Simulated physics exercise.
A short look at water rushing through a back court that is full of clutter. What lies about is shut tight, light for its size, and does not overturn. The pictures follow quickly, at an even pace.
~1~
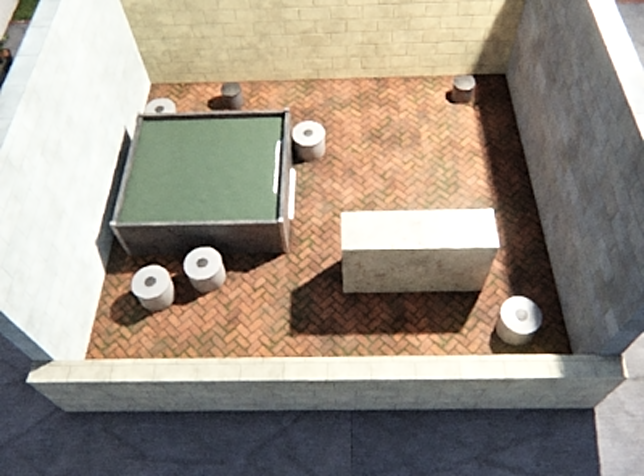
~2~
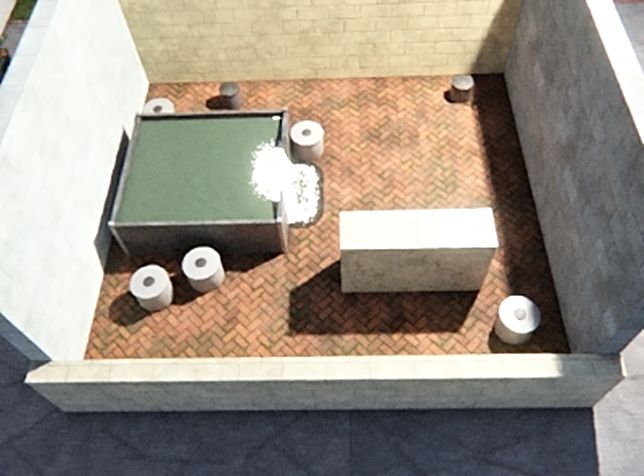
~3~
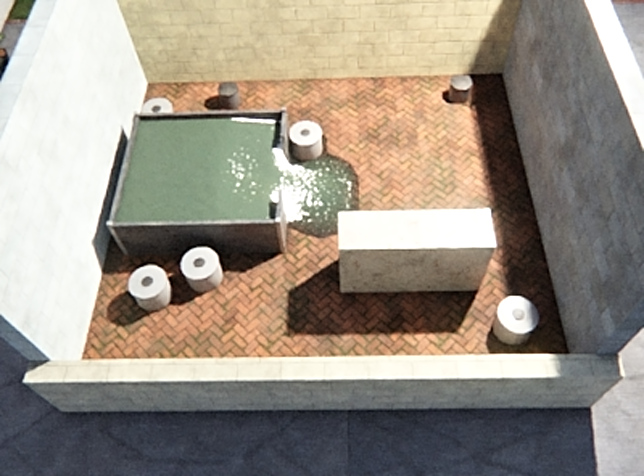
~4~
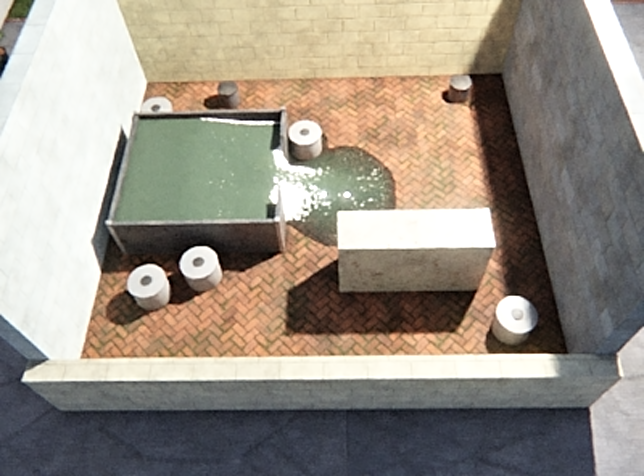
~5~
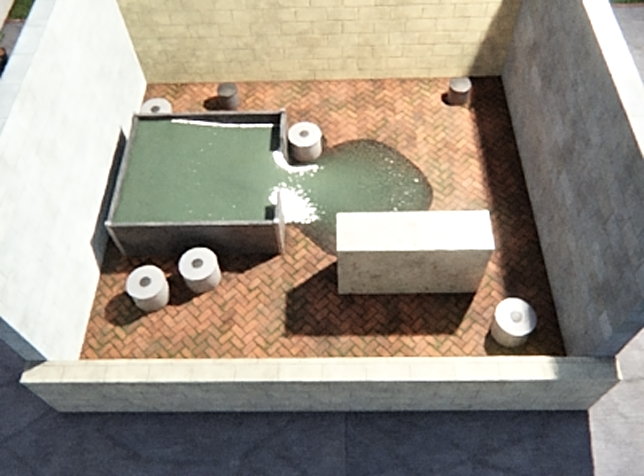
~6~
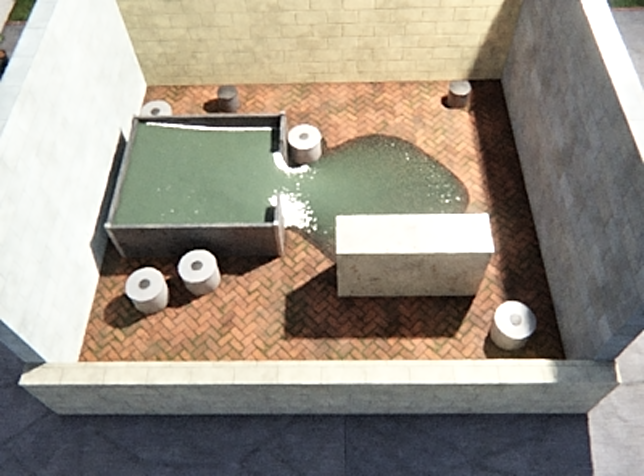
A large tank of green water stands at the left of a walled court paved in reddish herringbone brick, seen from high above. A pale oblong block sits right of centre, with whitish and grey round tubs and pails scattered around the floor. Water bursts white from the tank's right side and spreads rightward across the bricks behind the block, while the objects stay put and the view barely shifts.
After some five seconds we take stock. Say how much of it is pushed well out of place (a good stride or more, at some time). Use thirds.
Share: Not even a third.
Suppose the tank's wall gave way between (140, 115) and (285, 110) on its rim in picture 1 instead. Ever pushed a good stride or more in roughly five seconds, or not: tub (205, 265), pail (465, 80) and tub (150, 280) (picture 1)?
In turn: No, pushed that far, under that.
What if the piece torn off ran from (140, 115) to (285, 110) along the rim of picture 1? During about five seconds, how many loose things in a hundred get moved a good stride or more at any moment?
I make it 60 per cent.
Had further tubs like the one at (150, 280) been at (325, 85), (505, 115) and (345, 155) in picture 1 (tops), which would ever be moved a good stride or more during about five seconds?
As listed: Swept aside, shifted that much, that far or more.
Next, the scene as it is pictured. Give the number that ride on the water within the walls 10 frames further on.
0 of them.
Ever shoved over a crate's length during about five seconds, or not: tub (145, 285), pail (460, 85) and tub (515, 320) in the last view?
In turn: Less than that, shifted that much, shifted that much.
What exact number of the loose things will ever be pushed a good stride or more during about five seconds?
It comes to 2.
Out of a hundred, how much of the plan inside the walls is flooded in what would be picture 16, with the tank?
Close to 55 %.
A moment on, 0 of 7 are well off their spots; 0 afloat.
Next, 0 of 7 are well off their spots; 0 afloat.
Later, 2 of 7 are well off their spots; 2 afloat.
In the end, 2 of 7 are well off their spots, and 2 have been at some point; 1 afloat.
